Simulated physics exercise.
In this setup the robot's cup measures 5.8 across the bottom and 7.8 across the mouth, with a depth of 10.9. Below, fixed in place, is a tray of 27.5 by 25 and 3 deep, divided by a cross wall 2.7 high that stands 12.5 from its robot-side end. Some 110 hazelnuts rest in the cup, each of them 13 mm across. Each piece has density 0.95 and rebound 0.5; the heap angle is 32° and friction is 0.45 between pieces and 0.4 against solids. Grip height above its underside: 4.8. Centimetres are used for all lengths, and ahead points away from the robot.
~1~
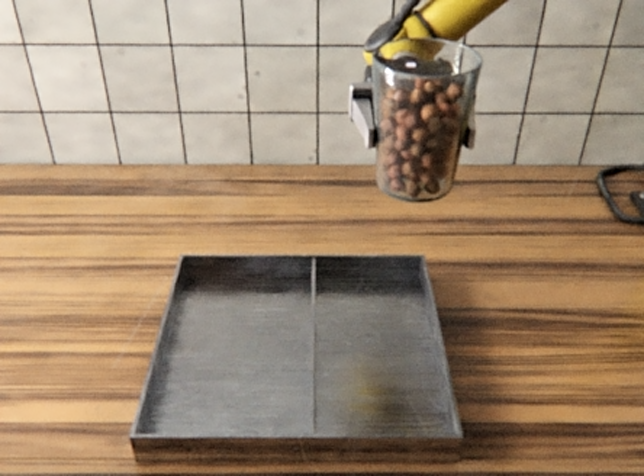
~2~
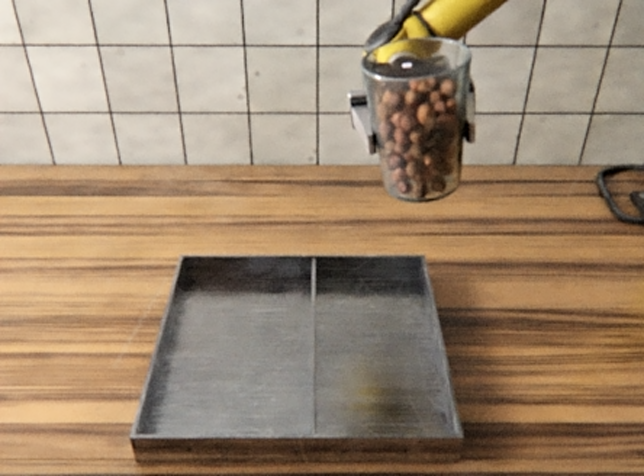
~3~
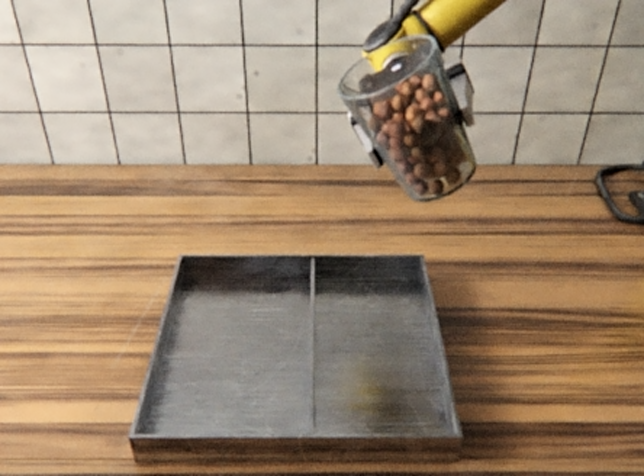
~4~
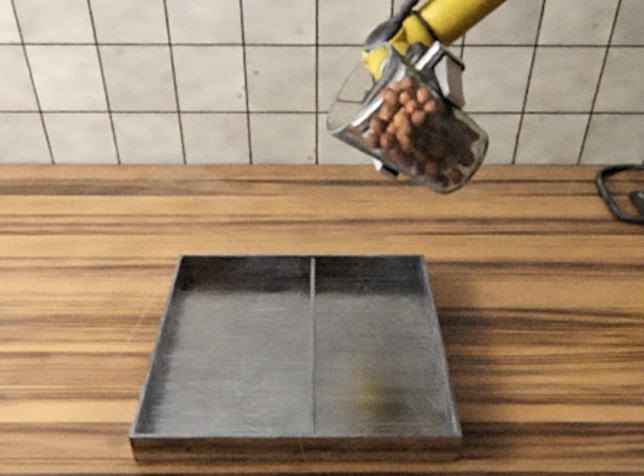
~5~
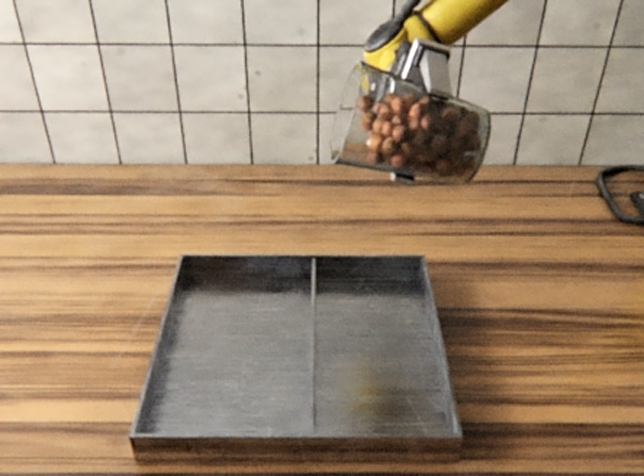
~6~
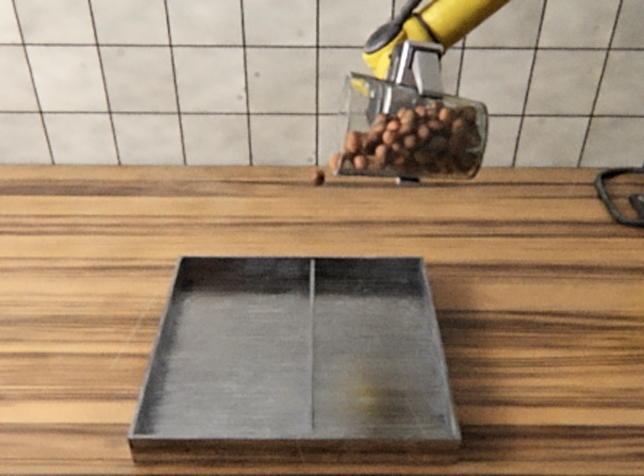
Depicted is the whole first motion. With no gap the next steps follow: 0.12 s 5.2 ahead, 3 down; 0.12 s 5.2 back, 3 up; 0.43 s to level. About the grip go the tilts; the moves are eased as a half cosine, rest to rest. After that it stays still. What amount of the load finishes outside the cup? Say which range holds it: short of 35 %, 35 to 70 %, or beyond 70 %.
The range 35 to 70 % holds it.
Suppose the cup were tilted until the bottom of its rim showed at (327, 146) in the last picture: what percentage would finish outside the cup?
Close to 15 in a hundred.
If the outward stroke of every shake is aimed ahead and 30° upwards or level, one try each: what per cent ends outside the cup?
It comes to around 95 per cent on the first try and around 80 per cent on the second.
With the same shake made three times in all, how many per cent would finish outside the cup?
That change gives some 70 percent.
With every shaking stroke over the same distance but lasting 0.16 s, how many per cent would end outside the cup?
About 30 per cent in that case.
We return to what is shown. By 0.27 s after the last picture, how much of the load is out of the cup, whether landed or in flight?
30 %.
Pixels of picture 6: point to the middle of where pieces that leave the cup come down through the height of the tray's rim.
Centre: About (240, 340).
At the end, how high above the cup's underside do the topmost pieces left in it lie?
I'd say close to 7.0 cm.
Then, 0.27 s later, tilted 81° forward, highest piece 26 above the table; 73 in the cup, 3 in the far-side part, 32 in flight or on a rim.
Then, 0.54 s later, tilted 18° forward, highest piece 30 above the table; 59 in the cup, 40 in the far-side part, 3 in the robot-side part, 2 on the table or floor, 4 in flight or on a rim.
Then, 0.87 s later, level, highest piece 28 above the table; 59 in the cup, 43 in the far-side part, 3 in the robot-side part, 3 on the table or floor.
Then, 1.92 s later, level, highest piece 28 above the table; 59 in the cup, 43 in the far-side part, 3 in the robot-side part, 3 on the table or floor.
At rest, 59 in the cup, 43 in the far-side part, 3 in the robot-side part, 3 on the table or floor. That is 45 % outside the cup.
